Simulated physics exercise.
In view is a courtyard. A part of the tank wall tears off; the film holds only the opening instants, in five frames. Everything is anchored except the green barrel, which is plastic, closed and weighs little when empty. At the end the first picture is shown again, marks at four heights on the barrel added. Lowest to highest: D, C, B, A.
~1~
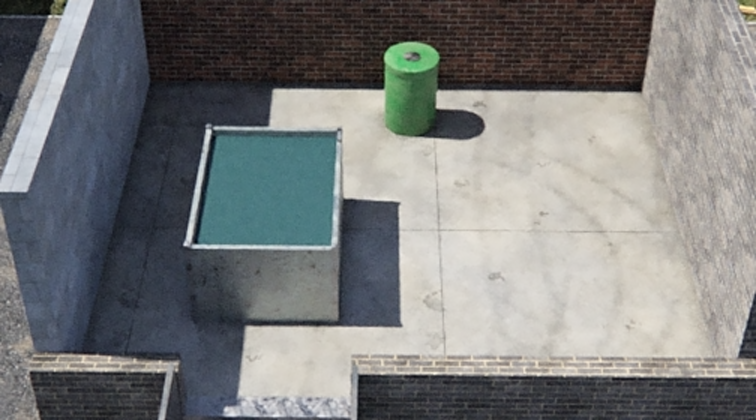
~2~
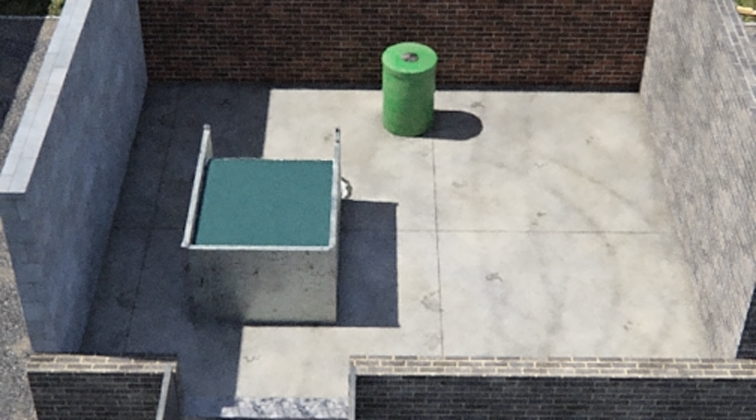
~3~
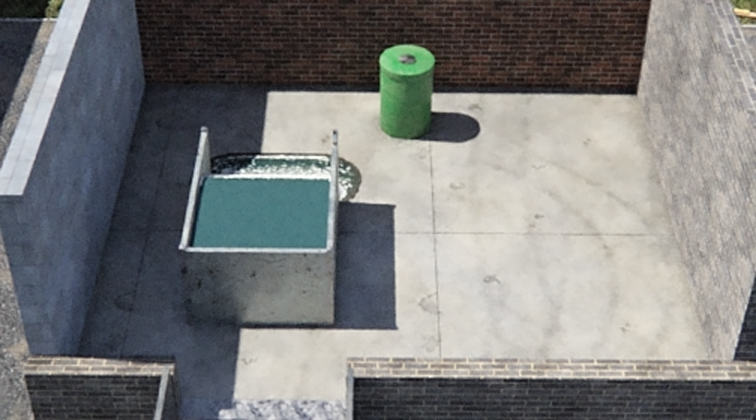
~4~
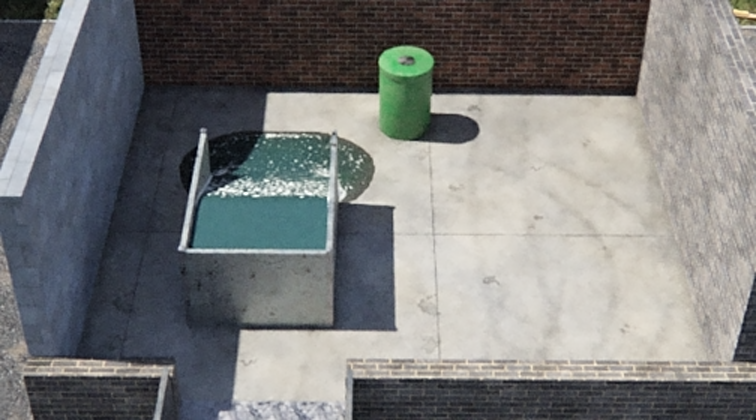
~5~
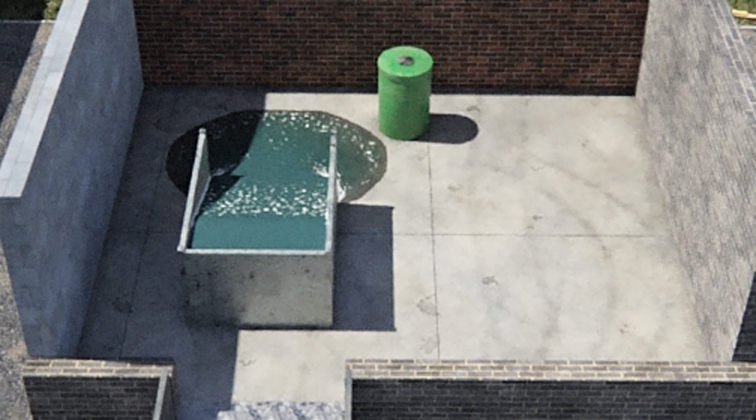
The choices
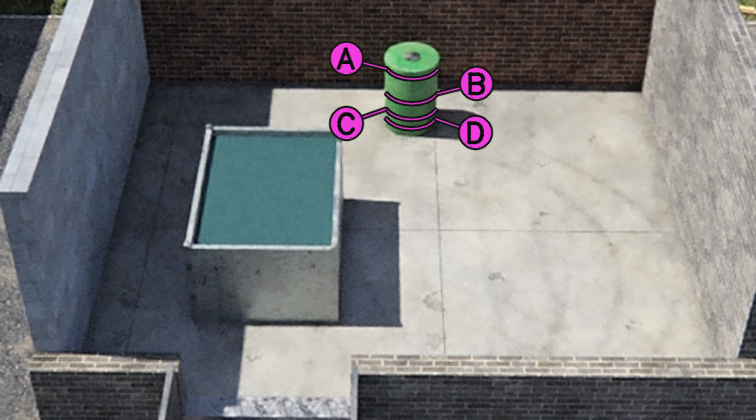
A concrete tank in a walled courtyard opening at its far side, green water pouring out and spreading across the ground behind it.
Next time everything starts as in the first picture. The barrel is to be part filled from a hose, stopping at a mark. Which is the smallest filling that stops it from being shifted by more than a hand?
The limit is B.
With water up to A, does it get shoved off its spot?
No, not at all.
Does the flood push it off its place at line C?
Yes.
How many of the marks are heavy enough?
Two of them.
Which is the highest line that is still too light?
Line C.
On the marked copy, A at (412, 79); B at (411, 103); C at (411, 119); D at (411, 128); from the bottom up D, C, B, A.
For line A, it does not move.
For line B, it does not move.
For line C, it is pushed about its own width away.
For line D, it is pushed about 4 times its own width away.
